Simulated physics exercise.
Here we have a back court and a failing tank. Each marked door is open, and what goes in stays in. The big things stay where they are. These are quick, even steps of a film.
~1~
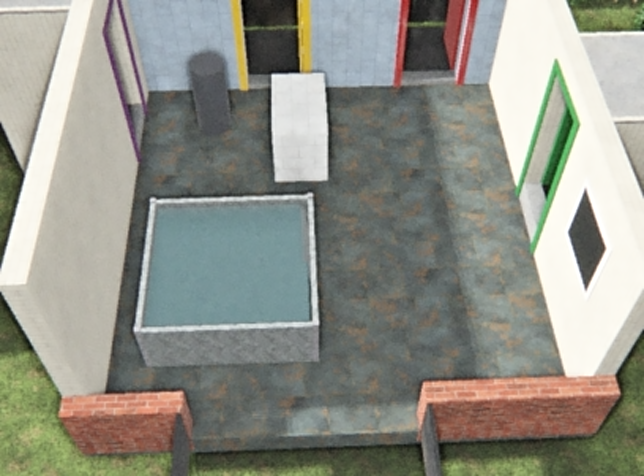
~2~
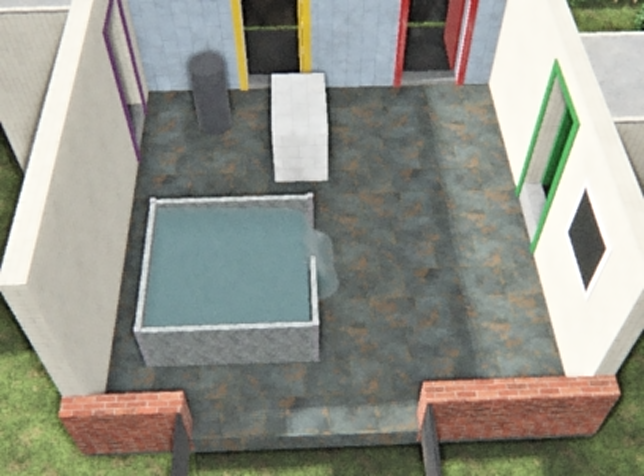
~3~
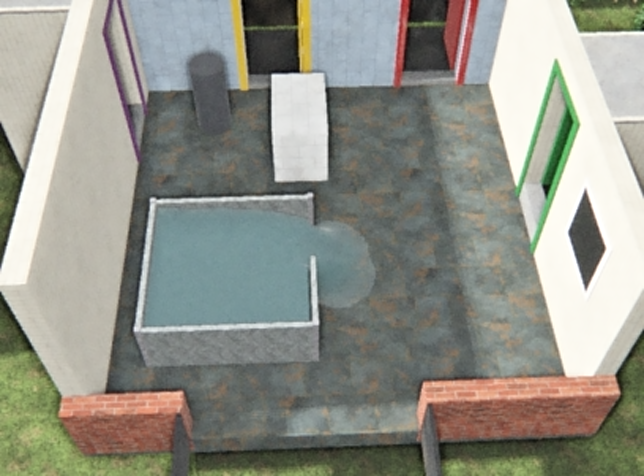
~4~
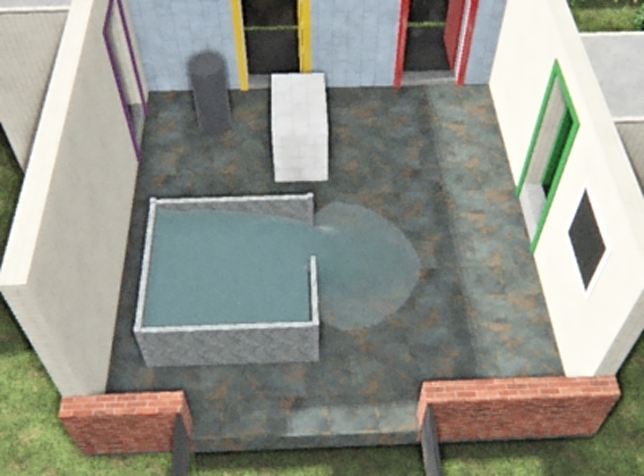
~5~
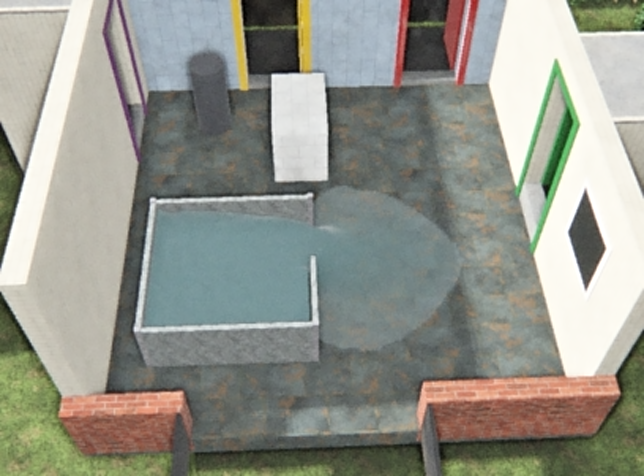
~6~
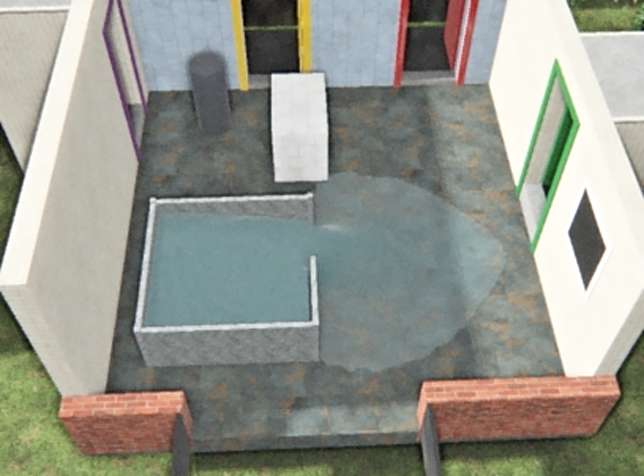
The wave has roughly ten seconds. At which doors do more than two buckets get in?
One by one: The yellow door holds within the limit; the purple door holds within the limit; the red door floods; the green door holds within the limit.
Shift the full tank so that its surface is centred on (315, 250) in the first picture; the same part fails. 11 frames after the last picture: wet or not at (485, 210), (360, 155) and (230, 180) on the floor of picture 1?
In turn: Awash, dry, not flooded.
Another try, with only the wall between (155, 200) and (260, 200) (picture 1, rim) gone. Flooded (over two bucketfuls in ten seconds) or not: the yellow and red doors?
The yellow door goes over, the red door lets less in.
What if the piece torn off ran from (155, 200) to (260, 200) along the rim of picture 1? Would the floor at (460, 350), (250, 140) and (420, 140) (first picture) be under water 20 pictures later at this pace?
As listed: Clear, awash, wet.
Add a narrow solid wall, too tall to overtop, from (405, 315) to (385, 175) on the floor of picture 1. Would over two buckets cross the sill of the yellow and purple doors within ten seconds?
One by one: The yellow door takes less; the purple door takes less.
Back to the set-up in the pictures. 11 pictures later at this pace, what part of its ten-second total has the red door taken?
Near 0 in a hundred.
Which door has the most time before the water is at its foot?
It is the purple door.
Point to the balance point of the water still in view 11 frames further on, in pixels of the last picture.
At about (340, 267).
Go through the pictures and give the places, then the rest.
Still water in the water tank at (230, 263), in the first picture.
The front is at (322, 236), out from the gap at (310, 254), in the second picture.
The front is at (362, 293), out from the gap at (310, 255), in the third picture.
The front is at (415, 272), out from the gap at (310, 255), in the fourth picture.
Water pours out at (310, 255) and has run to (451, 246), in the fifth picture.
The front is at (495, 245), out from the gap at (310, 255), in the sixth picture.
A moment on, water covers 40 % of the floor; the yellow door not reached, the purple door not reached, the red door not reached, the green door wet at the sill, nothing in.
Next, water covers 45 % of the floor; the yellow door not reached, the purple door not reached, the red door wet at the sill, nothing in, the green door wet at the sill, nothing in.
Then, water covers 55 % of the floor; the yellow door not reached, the purple door not reached, the red door over two buckets in, the green door wet at the sill, nothing in.
Later, water covers 80 % of the floor; the yellow door wet at the sill, nothing in, the purple door wet at the sill, nothing in, the red door far over two buckets in, the green door wet at the sill, nothing in.
In the end, water covers 100 % of the floor; the yellow door wet at the sill, nothing in, the purple door wet at the sill, nothing in, the red door far over two buckets in, the green door wet at the sill, nothing in.
